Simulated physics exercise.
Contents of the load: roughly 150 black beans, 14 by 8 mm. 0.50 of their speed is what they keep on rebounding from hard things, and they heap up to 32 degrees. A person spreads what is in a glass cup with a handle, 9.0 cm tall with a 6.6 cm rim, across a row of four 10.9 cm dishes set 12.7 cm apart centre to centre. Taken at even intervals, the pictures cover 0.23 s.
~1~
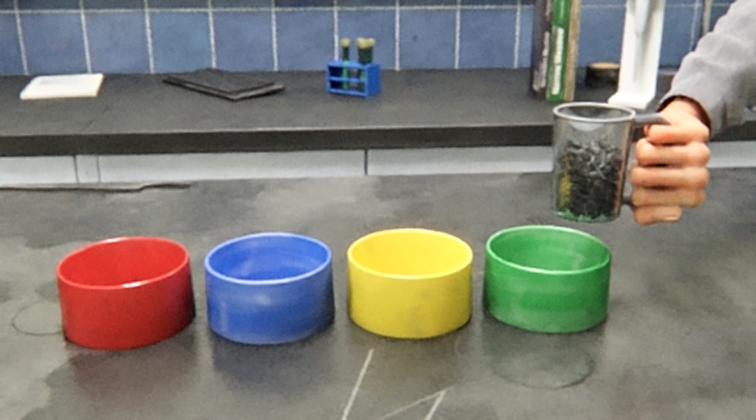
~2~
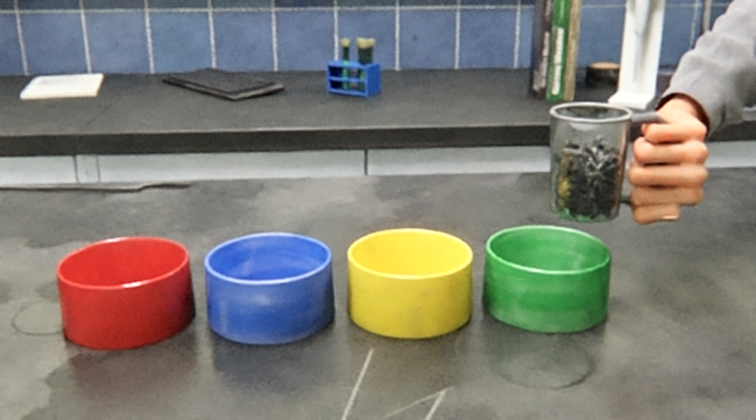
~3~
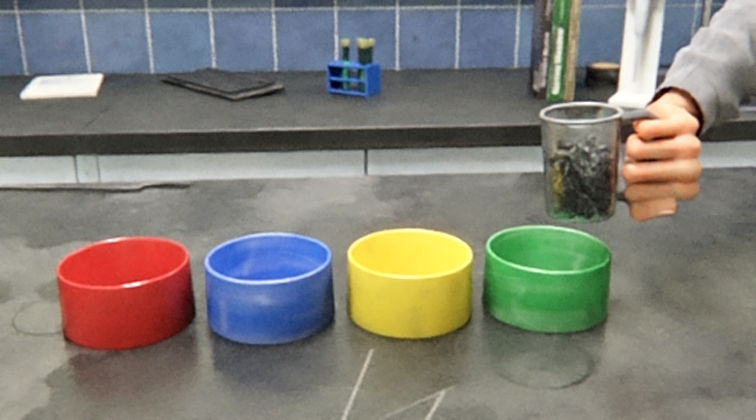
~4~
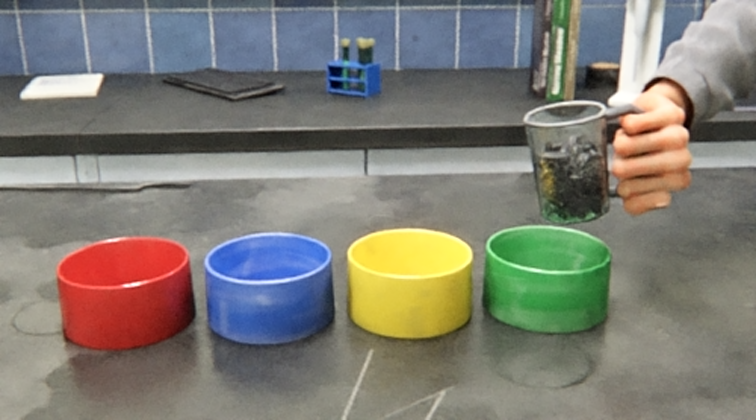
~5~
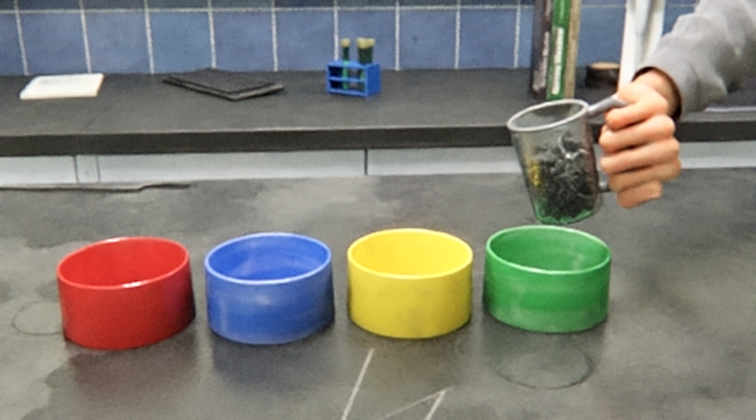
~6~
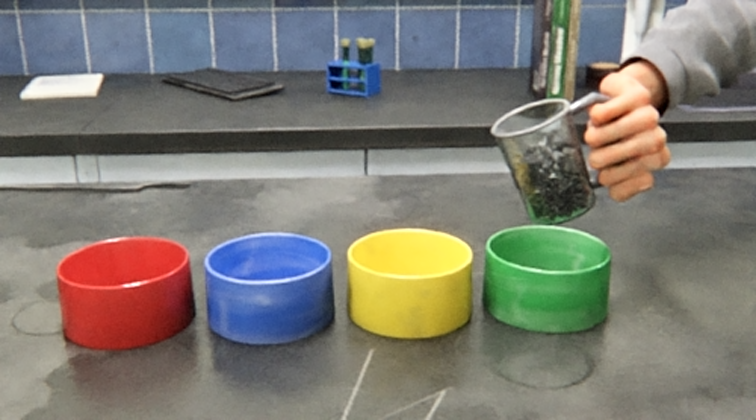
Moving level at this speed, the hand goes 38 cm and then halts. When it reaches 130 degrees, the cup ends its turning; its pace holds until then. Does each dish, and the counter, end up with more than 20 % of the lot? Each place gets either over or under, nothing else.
Here is the list: Red under, blue over, green under, yellow under, counter under.
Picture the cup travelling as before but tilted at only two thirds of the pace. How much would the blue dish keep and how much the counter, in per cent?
In that case the blue dish gets 0 and the counter gets 20.
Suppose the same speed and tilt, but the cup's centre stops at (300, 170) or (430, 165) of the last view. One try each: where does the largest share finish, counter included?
I'd bet on blue for the first try and yellow for the second.
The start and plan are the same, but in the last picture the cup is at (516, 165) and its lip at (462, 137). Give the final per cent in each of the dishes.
Per cent kept: Red 90; blue 0; green 0; yellow 0.
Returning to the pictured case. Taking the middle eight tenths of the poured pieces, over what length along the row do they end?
Spread: Around 6 cm.
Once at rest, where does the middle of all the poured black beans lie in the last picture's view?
Roughly (255, 297).
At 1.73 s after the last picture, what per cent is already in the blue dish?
Roughly 100 in a hundred.
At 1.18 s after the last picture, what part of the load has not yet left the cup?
Around 0 per cent of the load.
Then, 0.71 s after the last picture, tilt 117 degrees; cup holds 85 %, blue 10 %.
Then, 1.18 s after the last picture, tilt 130 degrees; cup holds 0 %, blue 100 %.
Then, 1.73 s after the last picture, tilt 130 degrees; cup holds 0 %, blue 100 %.
In the end, red 0 %, blue 100 %, green 0 %, yellow 0 %, counter 0 %.
